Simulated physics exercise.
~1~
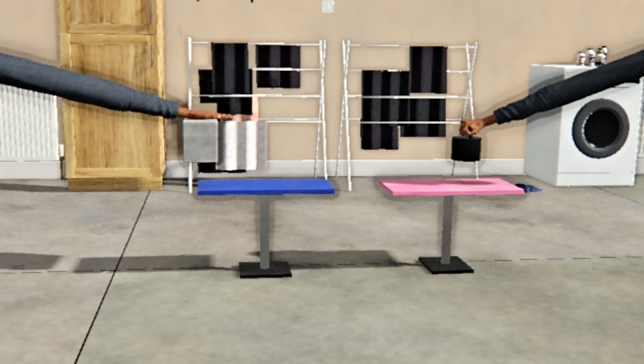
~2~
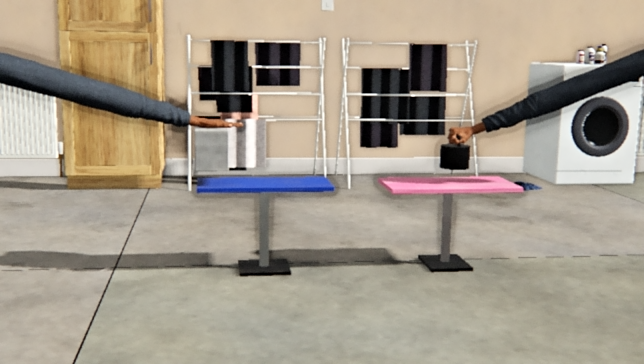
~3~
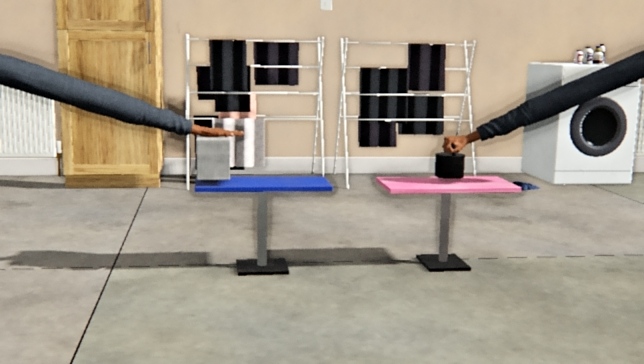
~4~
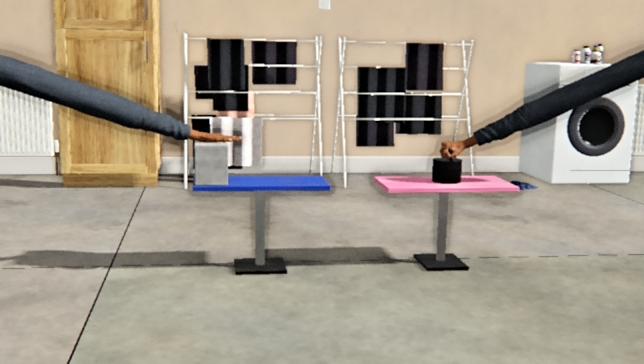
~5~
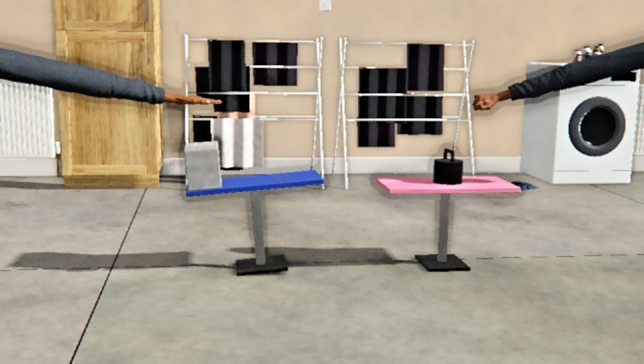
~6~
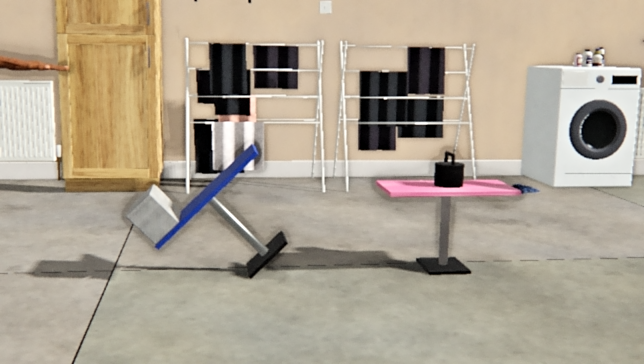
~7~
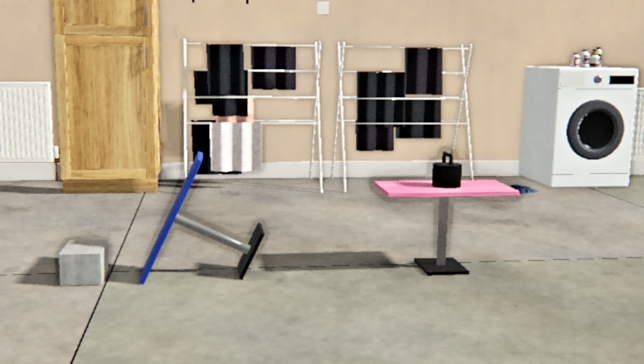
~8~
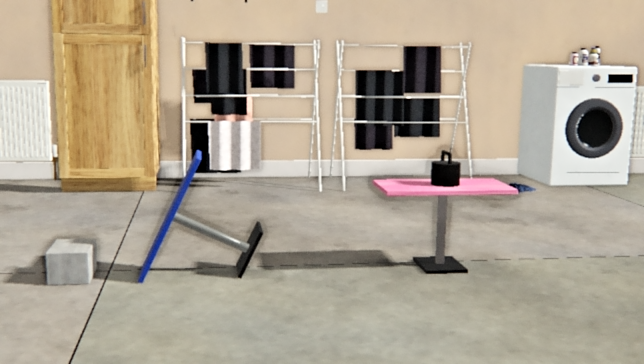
Two arms in dark sleeves reach in from either side of a room with a wooden door, two drying racks and a white washing machine, seen from the front. The left hand lowers a pale grey block onto the left end of a blue side table, while the right hand sets a small black object with a handle near the middle of a pink one. Both hands let go and draw back. The blue table tips to the left, and the block slides off onto the floor. The blue table ends steeply tilted, while the pink table stands level, still holding its black object.
